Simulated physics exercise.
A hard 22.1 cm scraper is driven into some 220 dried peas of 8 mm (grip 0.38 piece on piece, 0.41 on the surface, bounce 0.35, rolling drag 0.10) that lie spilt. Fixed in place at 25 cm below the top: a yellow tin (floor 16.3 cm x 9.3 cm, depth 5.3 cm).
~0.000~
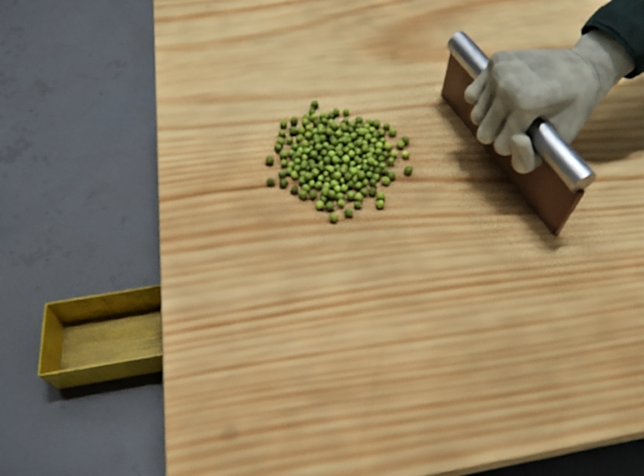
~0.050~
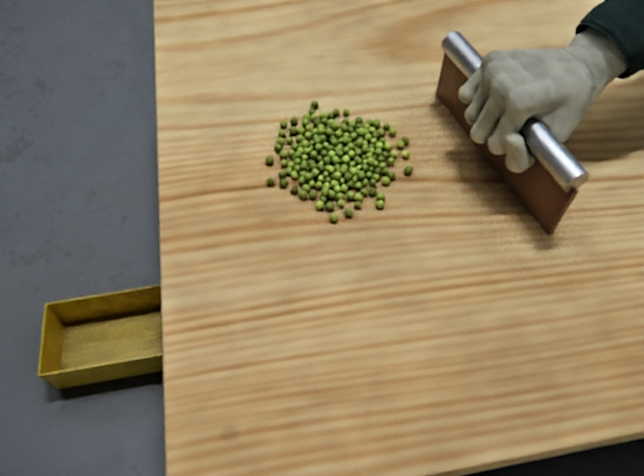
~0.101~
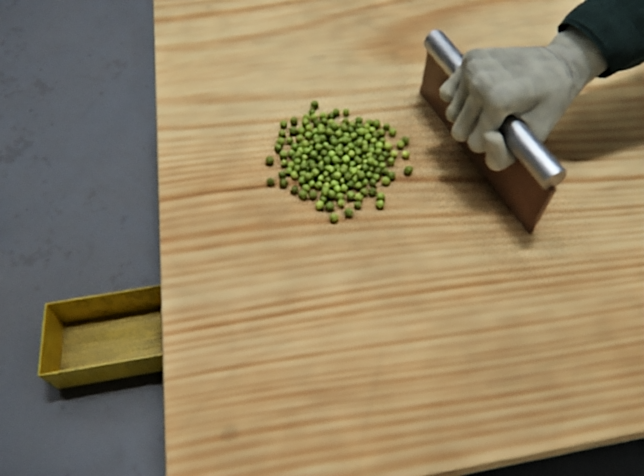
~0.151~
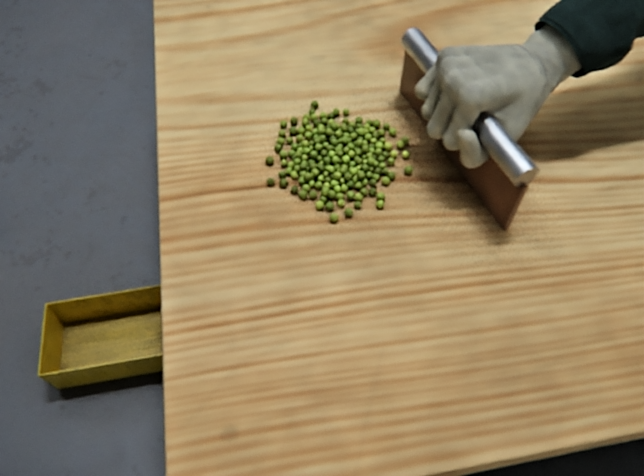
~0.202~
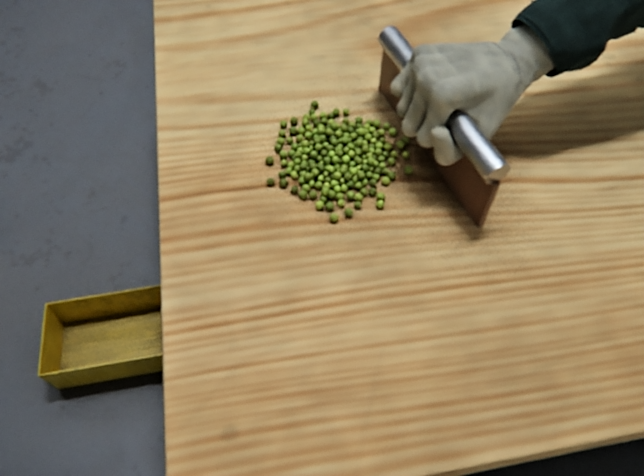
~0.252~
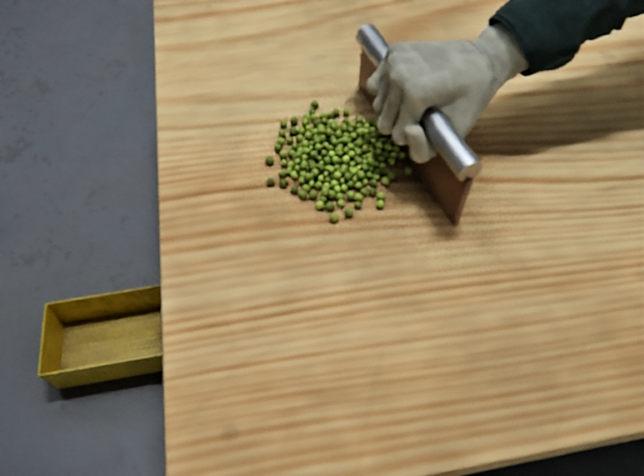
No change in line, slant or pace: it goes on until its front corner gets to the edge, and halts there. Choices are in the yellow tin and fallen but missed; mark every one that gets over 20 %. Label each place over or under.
For yellow tin: Under. For fallen but missed: Over.
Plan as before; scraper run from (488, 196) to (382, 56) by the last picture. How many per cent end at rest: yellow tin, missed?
Final tally - yellow tin 15, missed 45.
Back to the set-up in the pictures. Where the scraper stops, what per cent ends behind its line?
Near 20 percent, give or take.
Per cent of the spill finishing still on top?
Close to 40 in a hundred.
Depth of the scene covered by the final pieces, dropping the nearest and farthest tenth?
It spans about 26 cm.
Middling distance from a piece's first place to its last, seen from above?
Estimate: Approx. 24 cm.
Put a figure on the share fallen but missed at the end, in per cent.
Roughly 50 %.
After 0.52 s, scraper 23 cm from its start, spill 19 cm wide; still on top 100 %.
Then, at 0.79 s, scraper 35 cm from its start, spill 24 cm wide; off the edge, not caught 5 %, still on top 95 %.
After 1.02 s, scraper 35 cm from its start, spill 26 cm wide; yellow tin 5 %, off the edge, not caught 50 %, still on top 45 %.
In the end, at 2.2 s, yellow tin 10 %, fallen but missed 50 %, still on top 40 %.
